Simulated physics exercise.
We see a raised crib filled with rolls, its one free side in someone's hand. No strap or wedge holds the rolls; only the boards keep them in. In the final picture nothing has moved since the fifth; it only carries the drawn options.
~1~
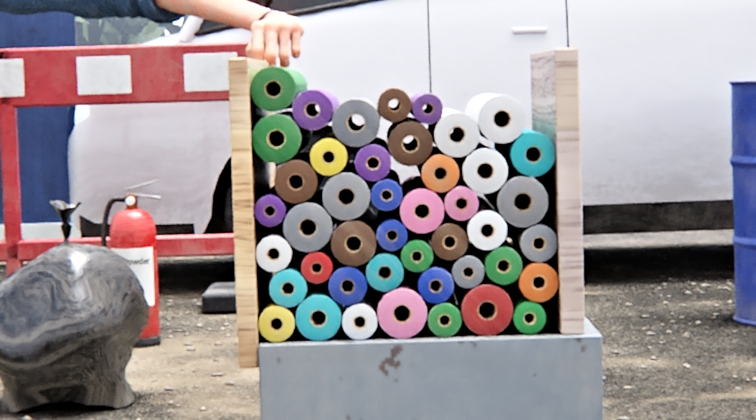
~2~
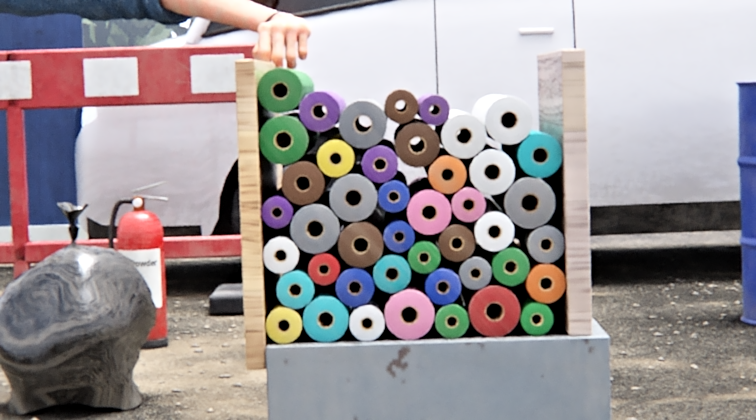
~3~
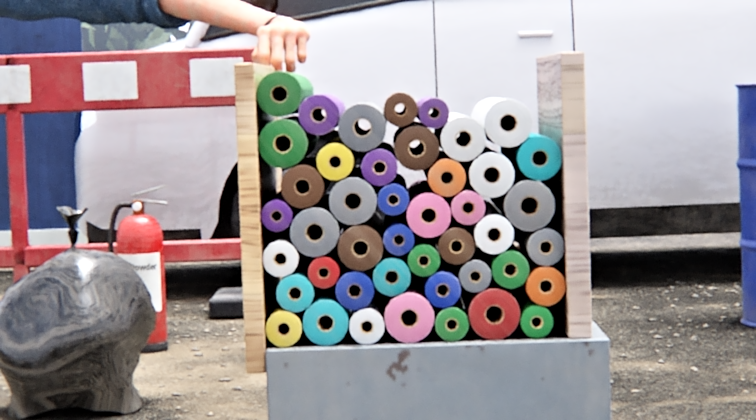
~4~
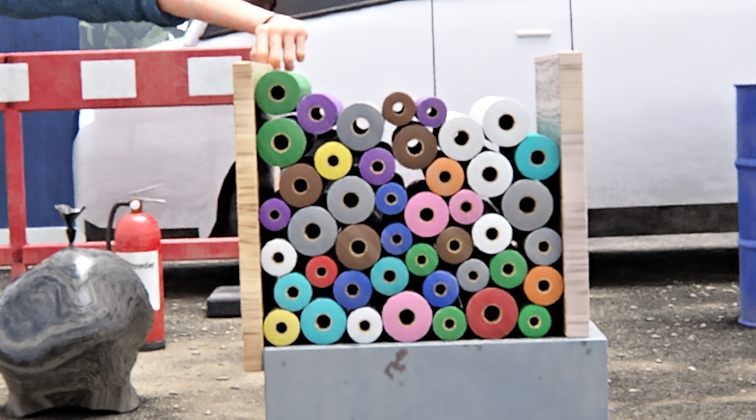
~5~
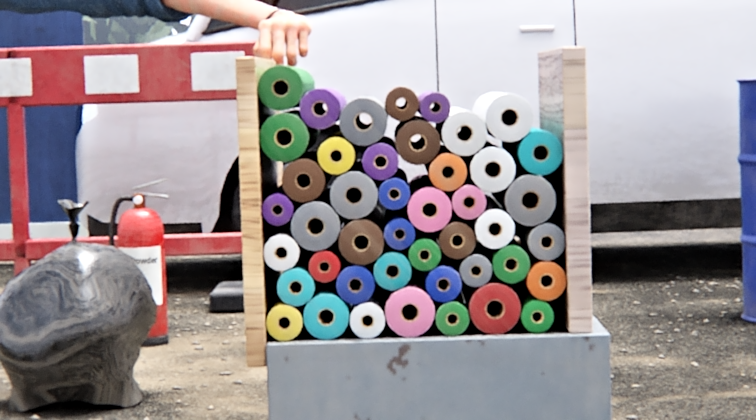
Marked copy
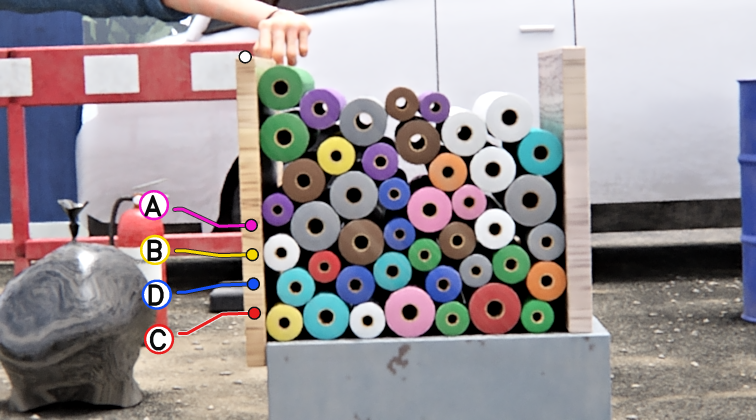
We see colourful rolls stacked between two upright wooden boards on a grey metal base, with a hand resting at the top of the left board. The rolls and hand stay in place as the view shifts very slightly.
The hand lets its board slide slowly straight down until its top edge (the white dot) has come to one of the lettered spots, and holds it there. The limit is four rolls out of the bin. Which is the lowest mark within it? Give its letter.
Slide it to A.
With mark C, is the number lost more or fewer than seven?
It loses more than seven.
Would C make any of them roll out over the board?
Yes.
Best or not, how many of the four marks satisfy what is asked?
One of them.
On the marked copy, A at (251, 226); B at (252, 254); C at (254, 313); D at (253, 284); the white dot at (245, 57).
Taking A. A third of the way, top of the board (259, 131).
Two thirds of the way, top of the board (262, 215).
When it is over, top of the board (262, 224), three out over the board.
As for the rest, B more than four out over the board; C more than four out over the board; D more than four out over the board.
